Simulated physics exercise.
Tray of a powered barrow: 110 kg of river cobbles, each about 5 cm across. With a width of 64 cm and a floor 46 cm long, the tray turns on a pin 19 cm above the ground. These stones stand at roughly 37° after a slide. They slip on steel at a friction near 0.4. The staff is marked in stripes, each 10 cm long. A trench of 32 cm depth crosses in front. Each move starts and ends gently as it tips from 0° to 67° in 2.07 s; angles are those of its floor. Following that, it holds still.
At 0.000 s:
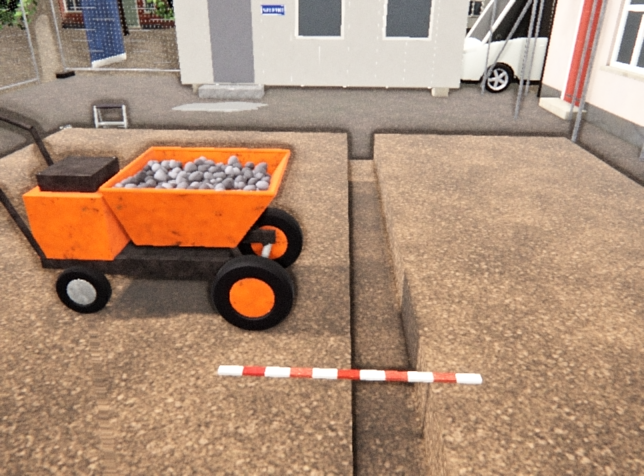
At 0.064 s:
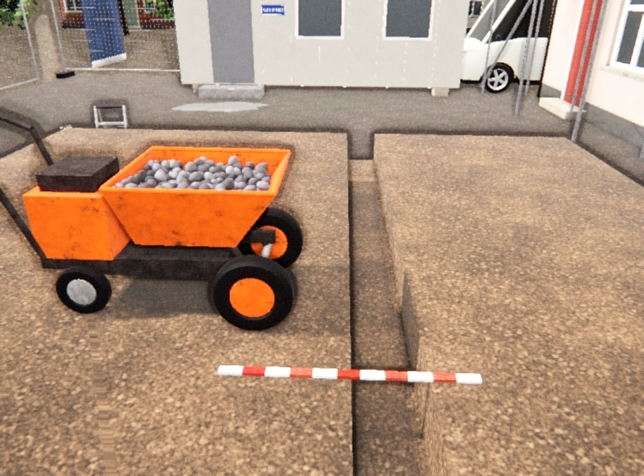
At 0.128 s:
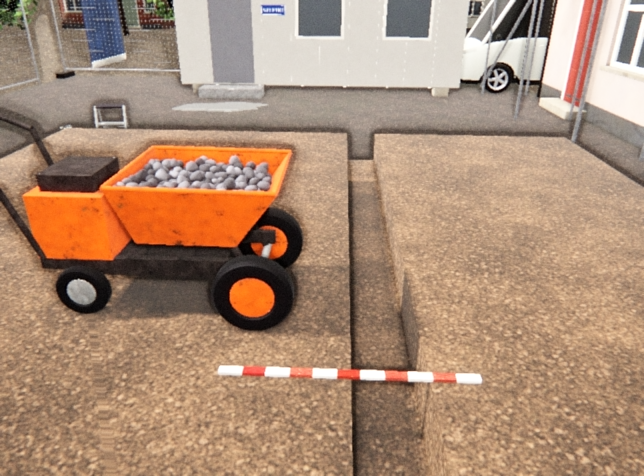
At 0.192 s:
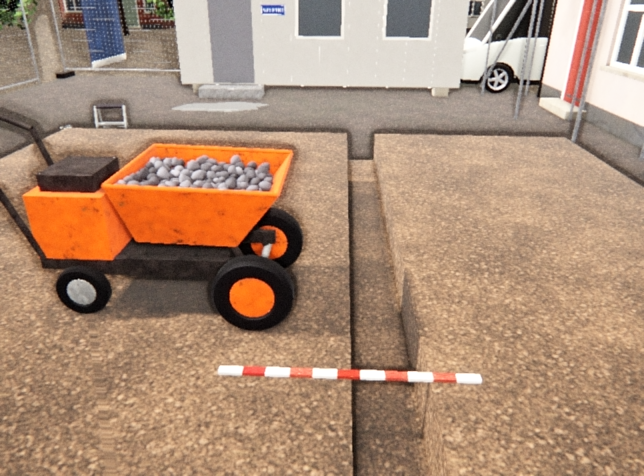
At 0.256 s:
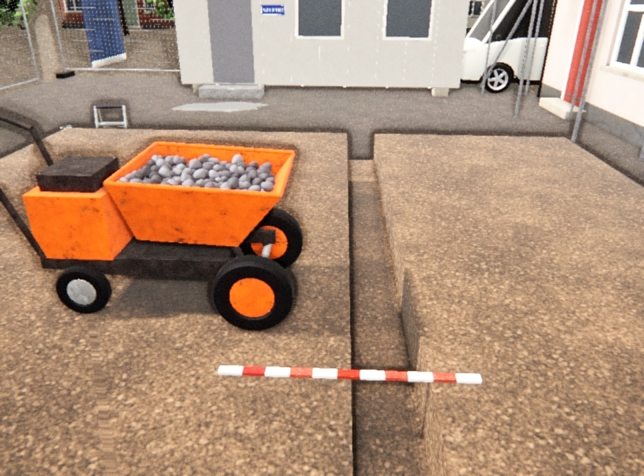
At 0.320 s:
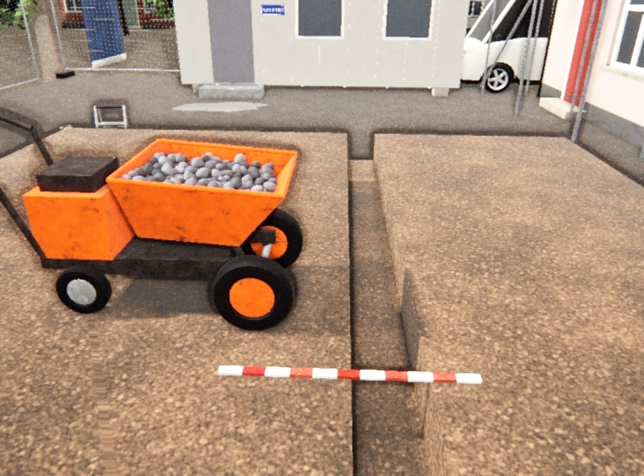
In a yard beside a narrow trench, an orange barrow full of grey stones stood still on its wheels while its tray tilted up very slightly at the left, the stones barely shifting.
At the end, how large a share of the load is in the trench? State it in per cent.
A share of about 88 per cent.
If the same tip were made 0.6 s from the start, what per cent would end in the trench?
With that timing, about 55 per cent.
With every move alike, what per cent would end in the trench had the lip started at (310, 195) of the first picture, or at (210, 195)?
Near 55 and near 65 percent.
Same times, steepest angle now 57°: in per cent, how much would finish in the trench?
Then about 50 per cent.
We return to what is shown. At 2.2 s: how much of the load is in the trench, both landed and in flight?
By that point it's something like 30 in a hundred.
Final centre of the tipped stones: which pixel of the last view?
Somewhere near pixel (386, 334).
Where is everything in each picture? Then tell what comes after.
In the first frame, the tray is at 0°, its lip at (274, 194); the top of the load is at (194, 168).
In the second frame, the tray is at 0°, its lip at (275, 194); the top of the load is at (194, 168); the stones move at 0.1 m/s on average.
In the third frame, the tray is at 1°, its lip at (276, 195); the top of the load is at (186, 169); the stones move at 0.1 m/s on average.
In the fourth frame, lip at (278, 195), floor tilted 2°, highest stones at (171, 168); the stones move at 0.1 m/s on average.
In the fifth frame, the tray is at 3°, its lip at (280, 196); the top of the load is at (173, 166); the stones move at 0.2 m/s on average.
In the sixth frame, lip at (283, 197), floor tilted 4°, highest stones at (169, 162); the stones move at 0.2 m/s on average.
After 1.5 s the floor is at 56°; 100 % in the tray; the foremost stones are at (360, 236).
After 2.2 s the floor is at 67°; 61 % in the tray, 31 % in the trench, 8 % past the trench; the foremost stones are at (468, 319).
After 2.5 s the floor is at 67°; 37 % in the tray, 51 % in the trench, 13 % past the trench; the foremost stones are at (511, 303).
After 4.5 s the floor is at 67°; 0 % in the tray, 88 % in the trench, 12 % past the trench; the foremost stones are at (540, 299).
